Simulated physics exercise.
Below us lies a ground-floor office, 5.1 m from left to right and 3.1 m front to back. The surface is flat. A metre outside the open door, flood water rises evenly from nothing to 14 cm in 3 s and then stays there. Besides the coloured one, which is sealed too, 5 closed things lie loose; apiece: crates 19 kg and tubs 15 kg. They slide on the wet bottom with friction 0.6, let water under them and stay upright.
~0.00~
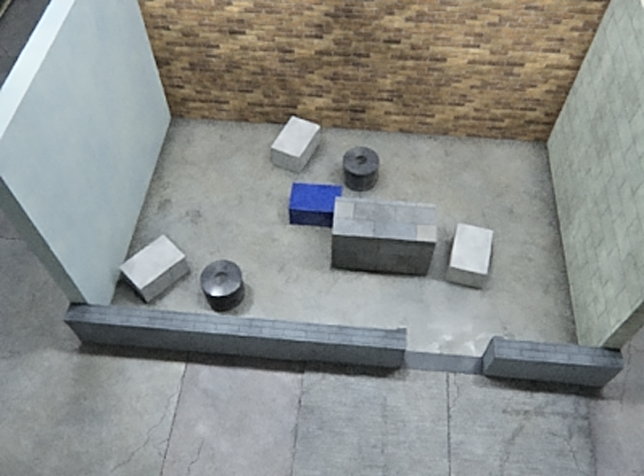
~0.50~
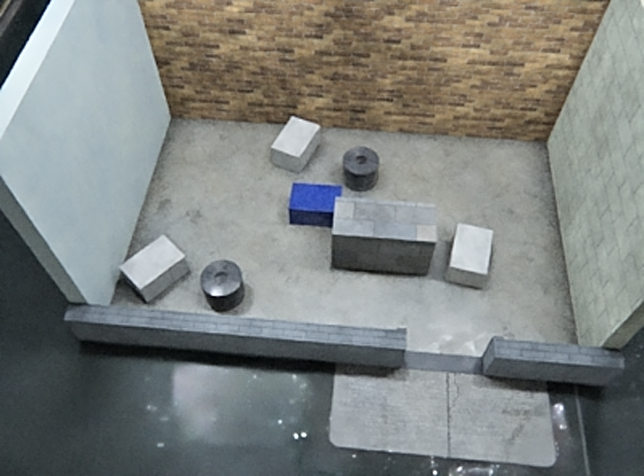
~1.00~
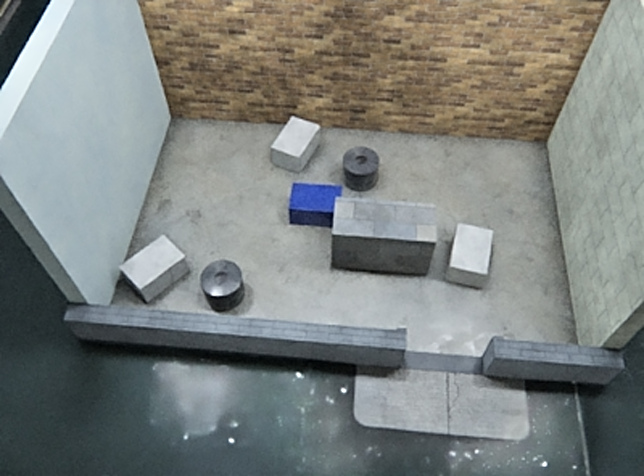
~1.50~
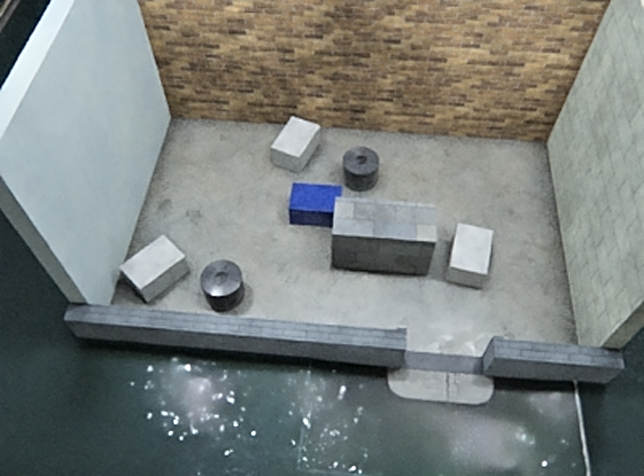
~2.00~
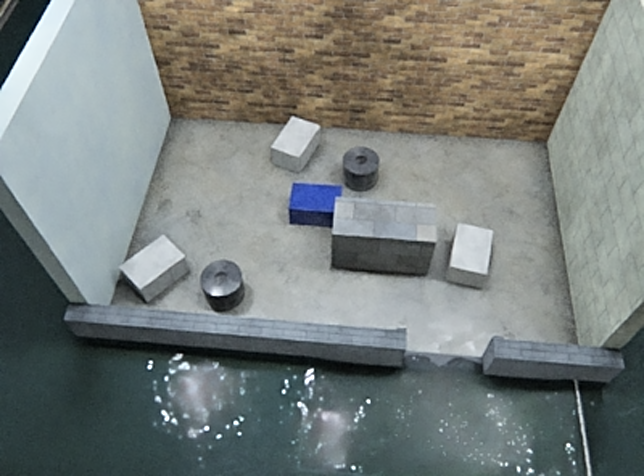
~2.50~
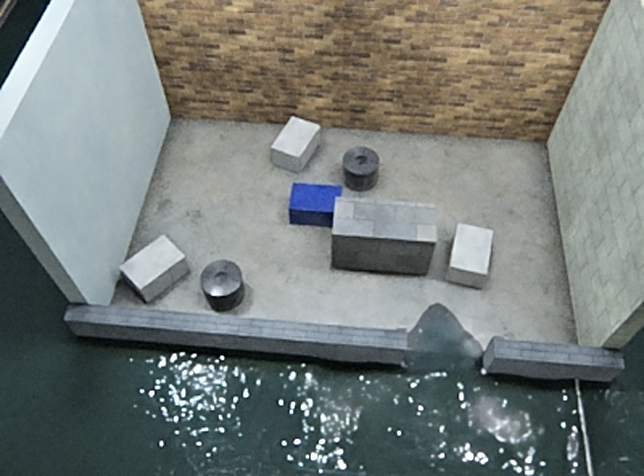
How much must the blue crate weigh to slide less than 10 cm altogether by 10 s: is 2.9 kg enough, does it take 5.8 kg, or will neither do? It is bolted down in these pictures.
For it, the smaller load will do.
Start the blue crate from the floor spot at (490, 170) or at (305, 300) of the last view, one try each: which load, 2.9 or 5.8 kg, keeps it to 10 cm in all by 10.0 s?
In turn: Neither holds; neither is enough.
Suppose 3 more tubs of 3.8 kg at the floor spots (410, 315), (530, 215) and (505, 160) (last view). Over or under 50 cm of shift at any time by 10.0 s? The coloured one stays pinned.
In turn: More, past it, more.
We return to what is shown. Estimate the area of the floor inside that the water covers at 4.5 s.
Some 4.5 m2.
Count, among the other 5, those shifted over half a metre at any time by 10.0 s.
That makes 0.
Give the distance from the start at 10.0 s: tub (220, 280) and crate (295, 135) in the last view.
In that order: 0 cm, 0 cm.
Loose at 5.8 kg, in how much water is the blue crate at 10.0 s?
About 1 cm.
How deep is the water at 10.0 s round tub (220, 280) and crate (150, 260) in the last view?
Roughly 4 and 3 cm.
After 3.5 s the blue crate would be 0 cm from its start with 2.9 kg and 0 cm from its start with 5.8 kg; 0 cm of water round it then.
After 4.5 s the blue crate would be 0 cm from its start with 2.9 kg and 0 cm from its start with 5.8 kg; 0 cm of water round it then.
After 7.0 s the blue crate would be 0 cm from its start with 2.9 kg and 0 cm from its start with 5.8 kg; 0 cm of water round it then.
After 10.0 s the blue crate would be 0 cm from its start with 2.9 kg and 0 cm from its start with 5.8 kg; 1 cm of water round it then.
